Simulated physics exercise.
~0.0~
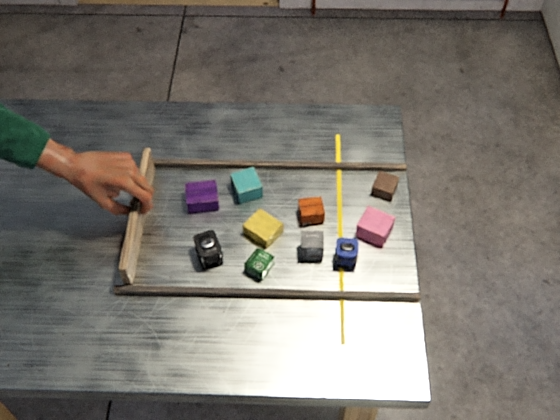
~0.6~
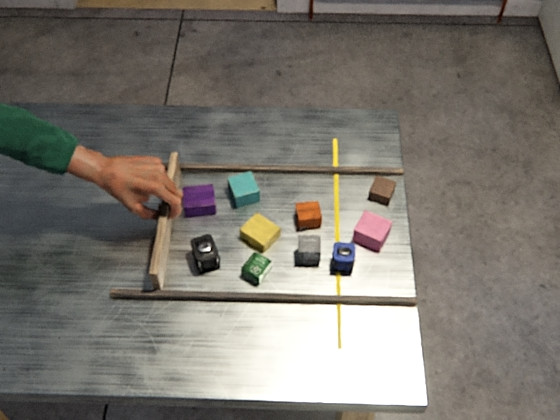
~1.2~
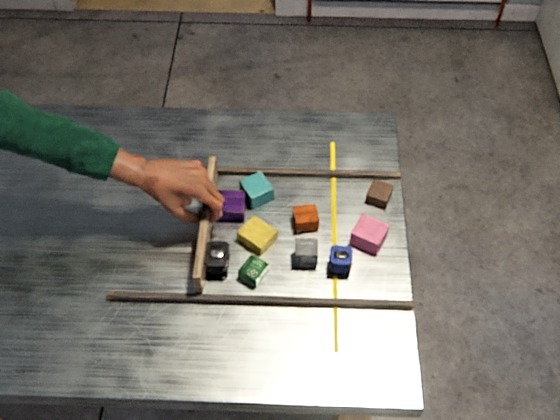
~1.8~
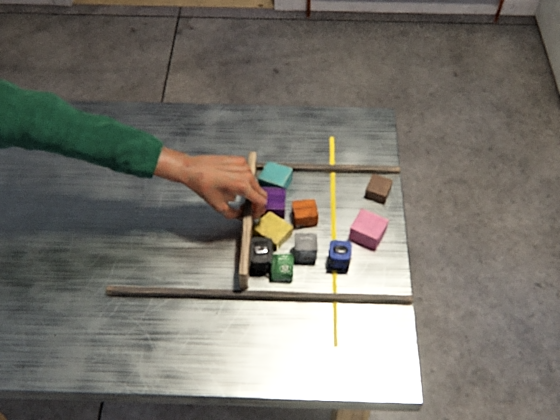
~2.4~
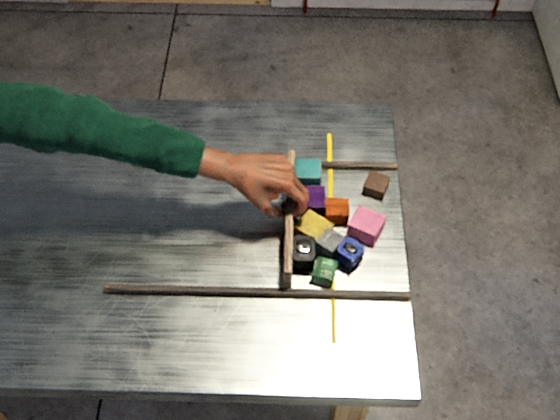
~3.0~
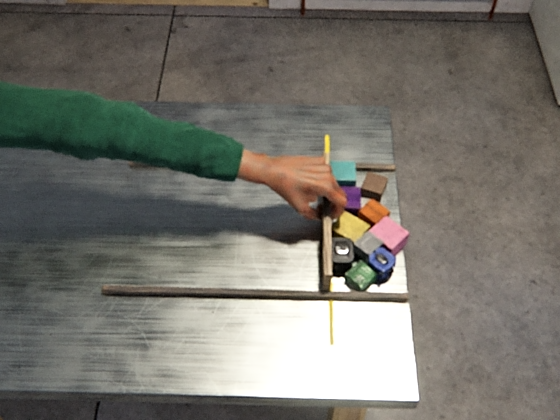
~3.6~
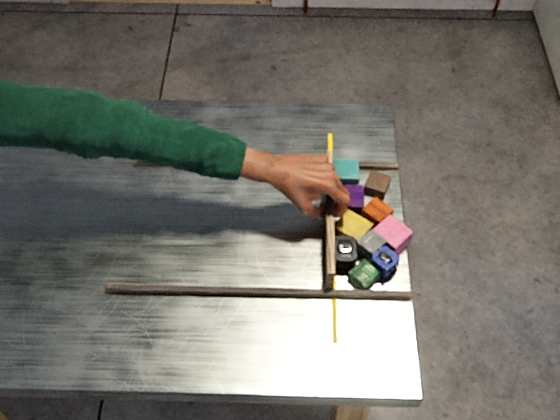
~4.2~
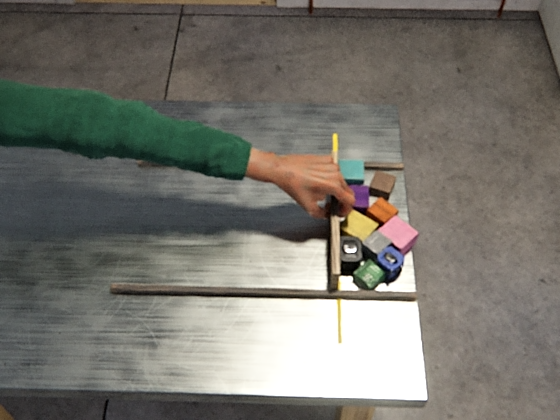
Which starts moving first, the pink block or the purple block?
The purple block starts moving first, pushed along by the board. The pink block only shifts later, once the other blocks have bunched up towards it.
Hand in green sleeve pushing a wooden board rightward, bunching colourful blocks beyond a yellow tape line, all staying on the table.
